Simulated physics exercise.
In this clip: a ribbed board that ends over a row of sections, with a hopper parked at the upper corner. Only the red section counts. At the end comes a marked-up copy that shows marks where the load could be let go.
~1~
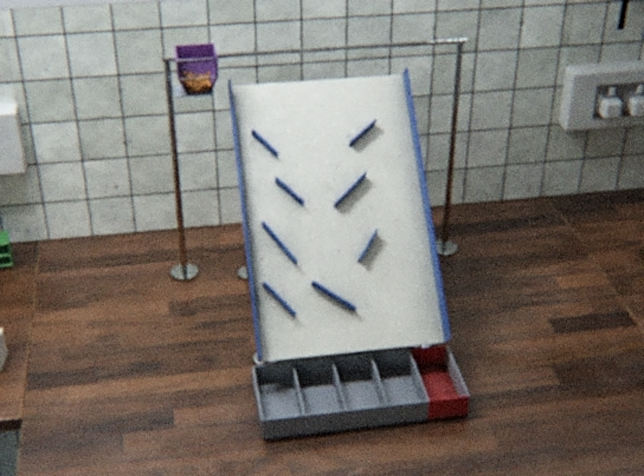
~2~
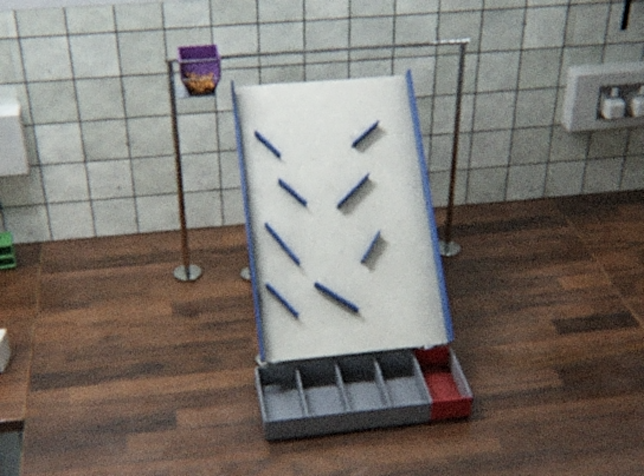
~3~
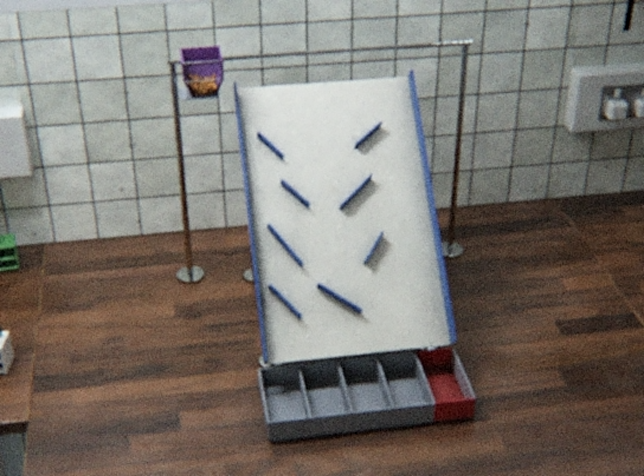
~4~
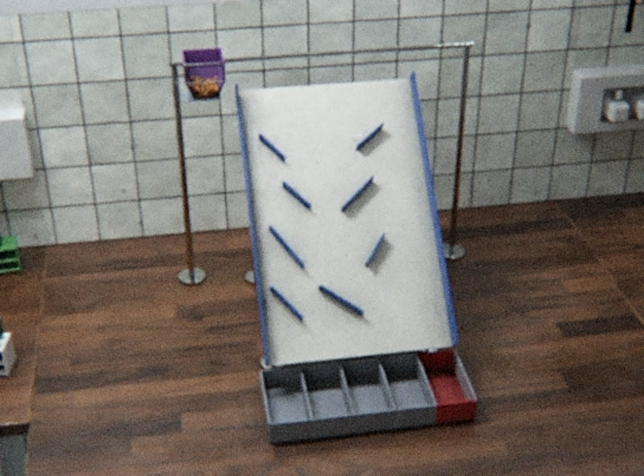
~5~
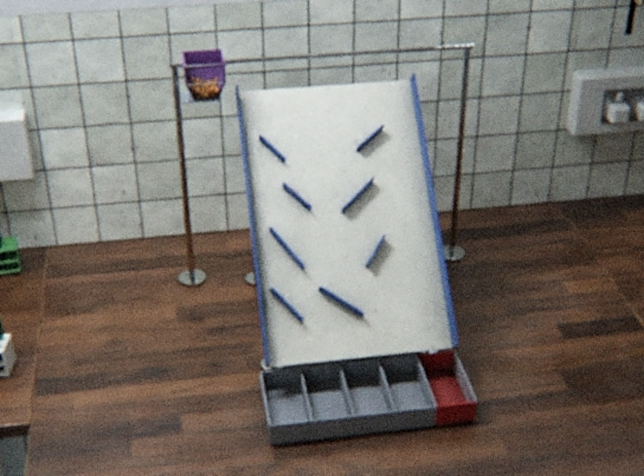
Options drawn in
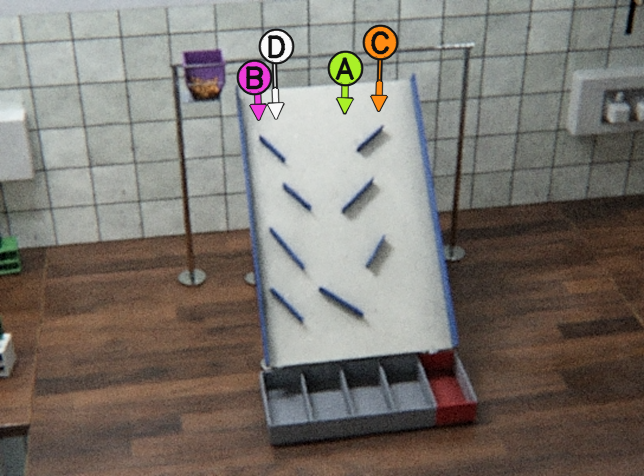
The camera drifts very slightly, so the whole view shifts a touch to the right, while nothing in the scene itself moves. It looks slightly down on a dark wooden counter before a white tiled wall, where a pale, blue-edged sloping board carries slanted blue ribs. A purple hopper of orange-brown bits hangs from a rail at the upper left, above grey sections and one red section at the right end.
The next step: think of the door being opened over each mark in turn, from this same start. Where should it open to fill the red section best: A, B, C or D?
C is best.
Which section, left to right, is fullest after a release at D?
It is the fourth one.
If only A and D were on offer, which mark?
Here it is mark D.
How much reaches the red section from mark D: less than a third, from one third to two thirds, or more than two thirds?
It is less than a third.
On the marked copy, mark A meets the board at (344, 107); mark B meets the board at (258, 114); mark C meets the board at (378, 105); mark D meets the board at (275, 112).
With A, only a few in the red section, all but a few in other sections.
With B, a small share in the red section, the bulk in other sections, only a few outside the box.
With C, close to half in the red section, close to a third in other sections, a small share outside the box.
With D, close to a quarter in the red section, the bulk in other sections.
